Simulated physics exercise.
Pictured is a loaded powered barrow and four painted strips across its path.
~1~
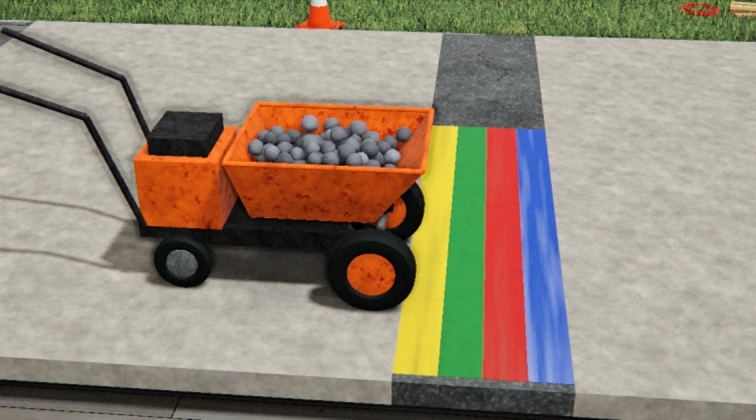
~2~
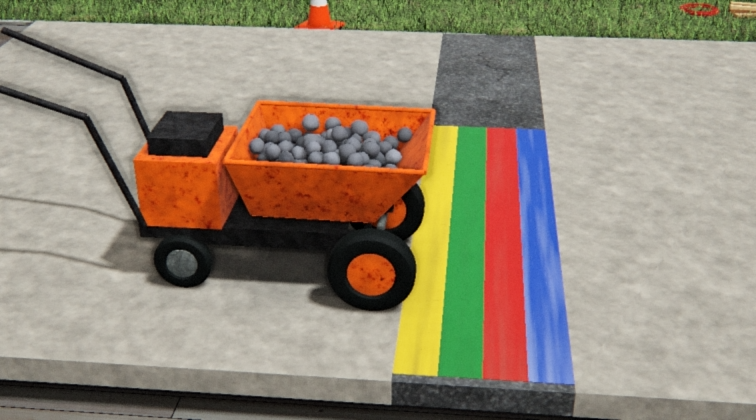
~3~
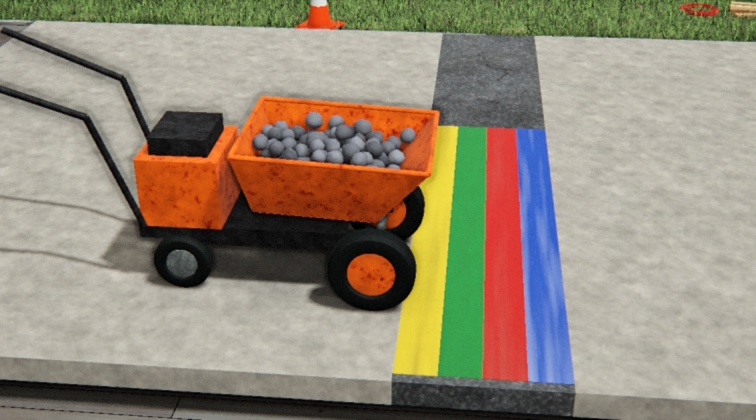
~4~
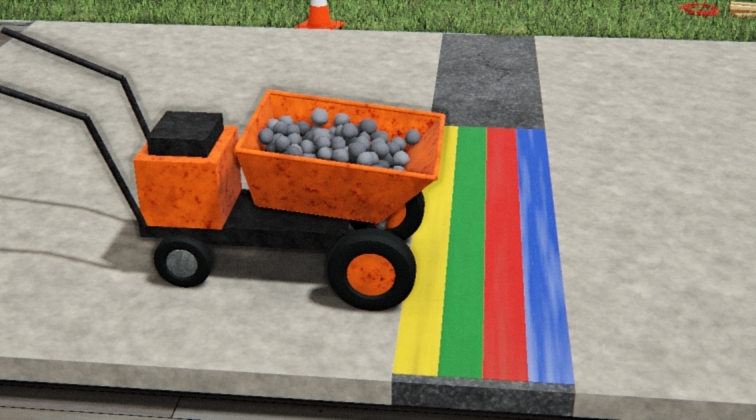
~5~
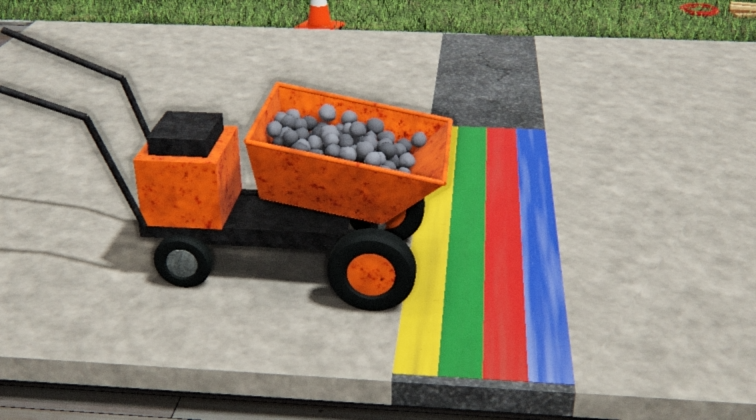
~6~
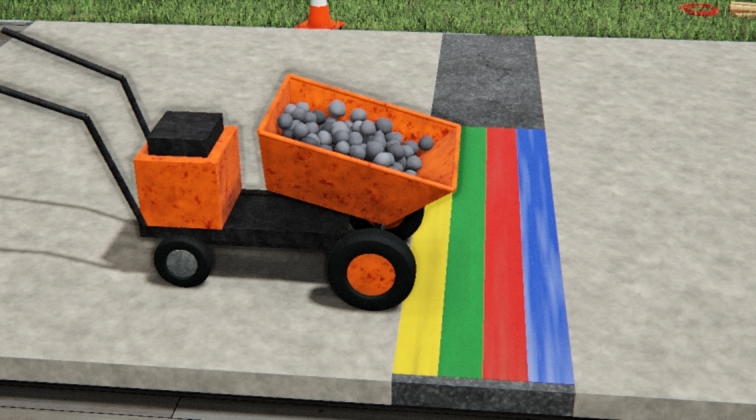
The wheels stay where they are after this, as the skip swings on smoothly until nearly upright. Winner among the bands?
Winner: Blue.
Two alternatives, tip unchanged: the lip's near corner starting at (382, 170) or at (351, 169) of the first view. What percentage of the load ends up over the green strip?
About 20 percent the first time, about 30 percent the second.
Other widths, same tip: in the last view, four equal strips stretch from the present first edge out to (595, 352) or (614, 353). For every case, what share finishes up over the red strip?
In order, 30 % and 30 %.
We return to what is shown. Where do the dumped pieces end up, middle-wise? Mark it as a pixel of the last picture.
Resting centre, last picture - approx. (548, 272).
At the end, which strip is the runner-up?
In second place: The red one.
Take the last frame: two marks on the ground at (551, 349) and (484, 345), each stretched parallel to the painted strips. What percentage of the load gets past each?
The first comes to 40 per cent, the second to 70 per cent.
Shortly afterwards, skip tipped steeply; the whole lot in the skip.
Next, skip tipped right over; the bulk in the skip; a little over the red strip; a little over the blue strip; only a few falling.
Some moments later, skip tipped right over; near a quarter in the skip; near a quarter over the red strip; near a third over the blue strip; near a quarter off the paint.
In the end, skip tipped right over; near a quarter in the skip; none at all over the yellow strip; none at all over the green strip; near a quarter over the red strip; near a third over the blue strip; near a quarter off the paint.
